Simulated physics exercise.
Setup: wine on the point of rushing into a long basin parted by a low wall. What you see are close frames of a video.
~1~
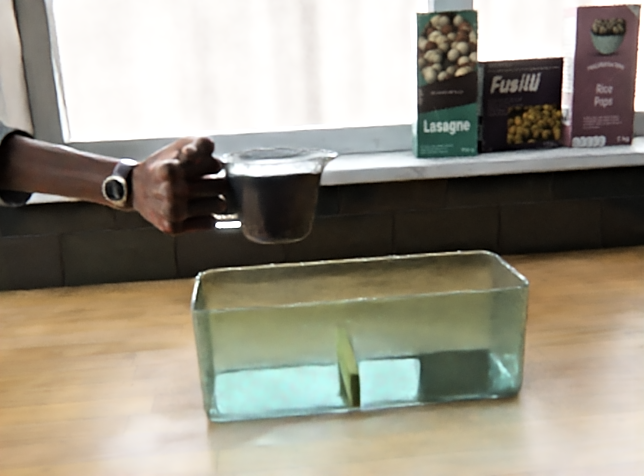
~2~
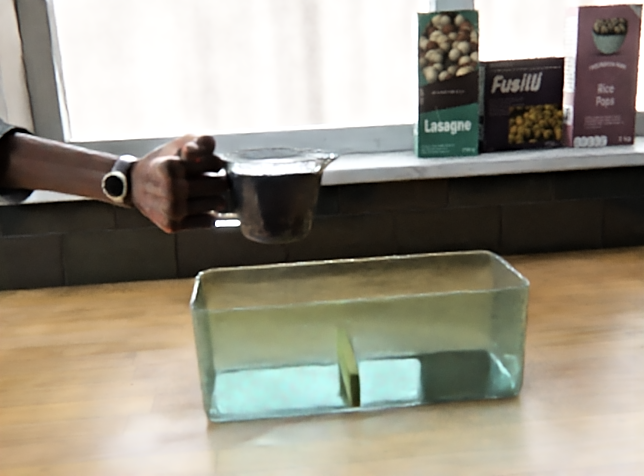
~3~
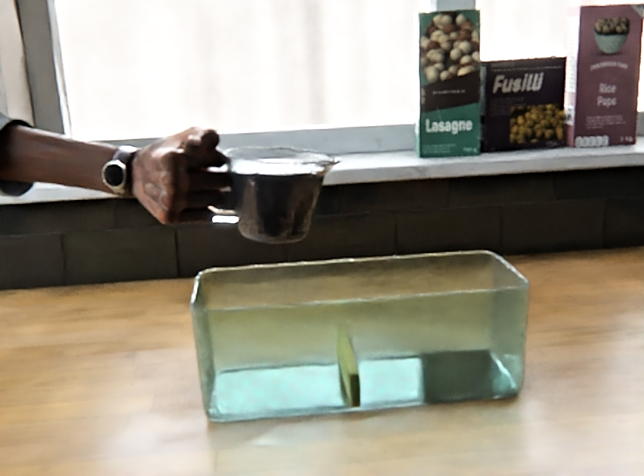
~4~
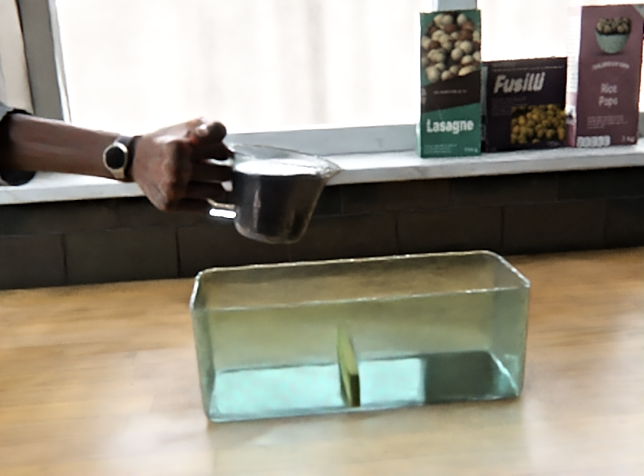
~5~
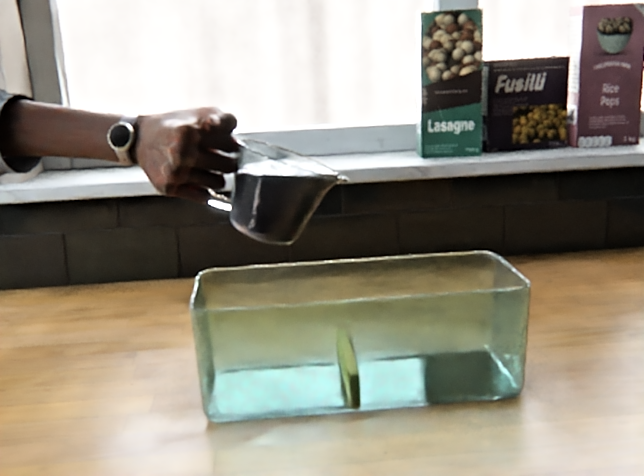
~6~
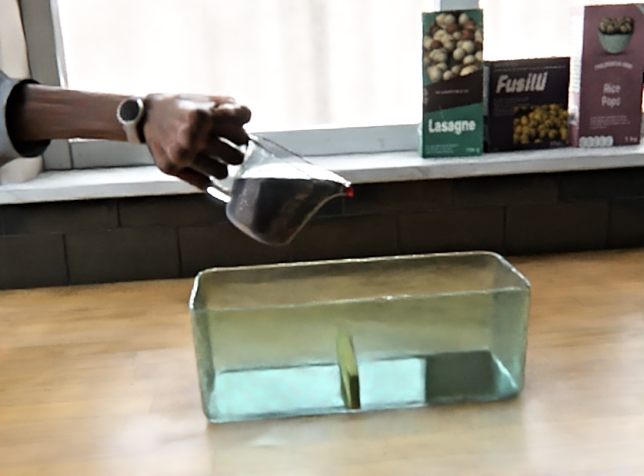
On a wooden counter by a bright window, a hand wearing a watch holds a glass jug of dark liquid nearly level above a long glass basin with a low divider. The hand gradually tilts the jug to the right, and a little red liquid appears at its spout.
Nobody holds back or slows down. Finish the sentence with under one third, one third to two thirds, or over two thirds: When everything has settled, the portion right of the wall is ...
When everything has settled, the portion right of the wall is over two thirds.
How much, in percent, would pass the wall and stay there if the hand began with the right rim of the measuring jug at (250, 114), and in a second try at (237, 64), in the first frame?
Close to 5 in a hundred, and close to 10 in a hundred.
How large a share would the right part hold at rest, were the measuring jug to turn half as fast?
Near 95 parts in a hundred.
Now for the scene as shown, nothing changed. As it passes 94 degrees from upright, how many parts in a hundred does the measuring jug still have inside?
35 %.
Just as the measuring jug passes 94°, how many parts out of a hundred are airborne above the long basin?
It's close to 20 percent.
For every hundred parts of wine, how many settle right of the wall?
That share comes out near 90 percent.
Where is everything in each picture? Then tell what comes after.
Tilt 0°; pouring edge (338, 154); surface from (227, 171) to (321, 165); the long basin's rim runs from (196, 292) to (510, 269); the wall's top is at (347, 351), in the first frame.
Tilt 1°; pouring edge (339, 155); surface from (228, 170) to (321, 165), in the second frame.
Tilt 6°; pouring edge (342, 160); surface from (230, 167) to (323, 166), in the third frame.
Tilt 13°; pouring edge (346, 168); surface from (233, 168) to (328, 168), in the fourth frame.
Tilt 22°; pouring edge (349, 179); surface from (237, 171) to (338, 172), in the fifth frame.
Tilt 32°; pouring edge (350, 193); surface from (236, 177) to (345, 184); 3 per cent is over the edge, in the sixth frame.
A moment on, the measuring jug is tipped on its side and 33 per cent is still to pour, 0 is left of the wall and 45 right of it.
Next, the measuring jug is tipped right over and 2 per cent is still to pour, 8 is left of the wall and 88 right of it.
Then the measuring jug is tipped right over and 0 per cent is still to pour, 10 is left of the wall and 90 right of it.
Later the measuring jug is tipped right over and 0 per cent is still to pour, 9 is left of the wall and 90 right of it.
At rest 9 per cent lies left of the wall, 90 right of it and 1 outside.
